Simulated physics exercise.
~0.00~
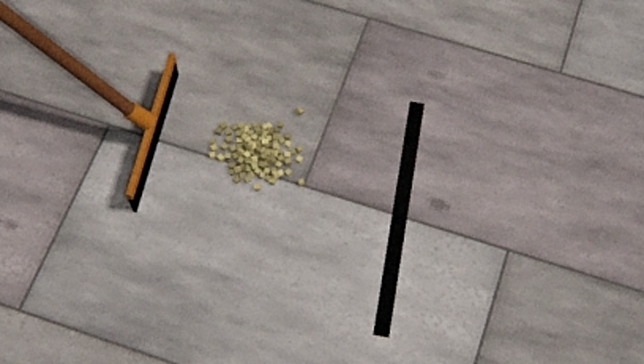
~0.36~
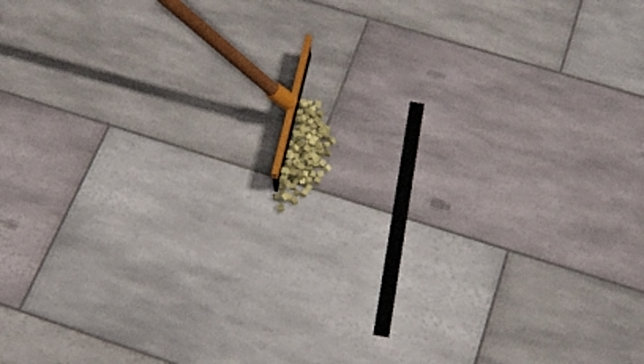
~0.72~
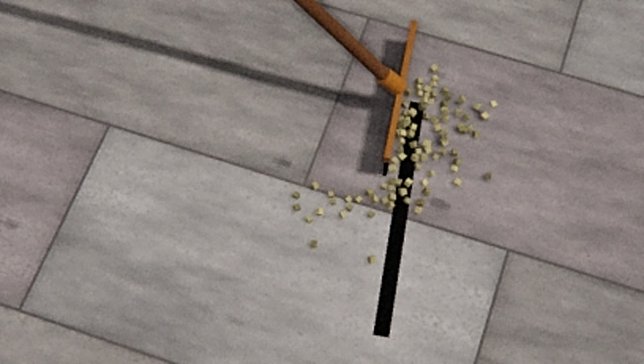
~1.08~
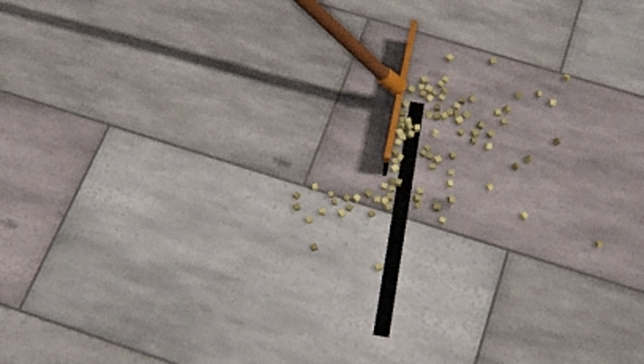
To begin with, an orange squeegee with a long brown handle stands left of a loose heap of small yellowish cubes on grey and pinkish tiles, with a black strip lying farther right. The squeegee moves right into the heap and packs the pieces along its blade. It pushes on to the upper part of the strip, where the pieces spread, some trailing off below the blade. There the squeegee halts, while many pieces scatter onward to the right. In the end, most lie clear of the strip, but a sizeable share rests on it or just behind it.
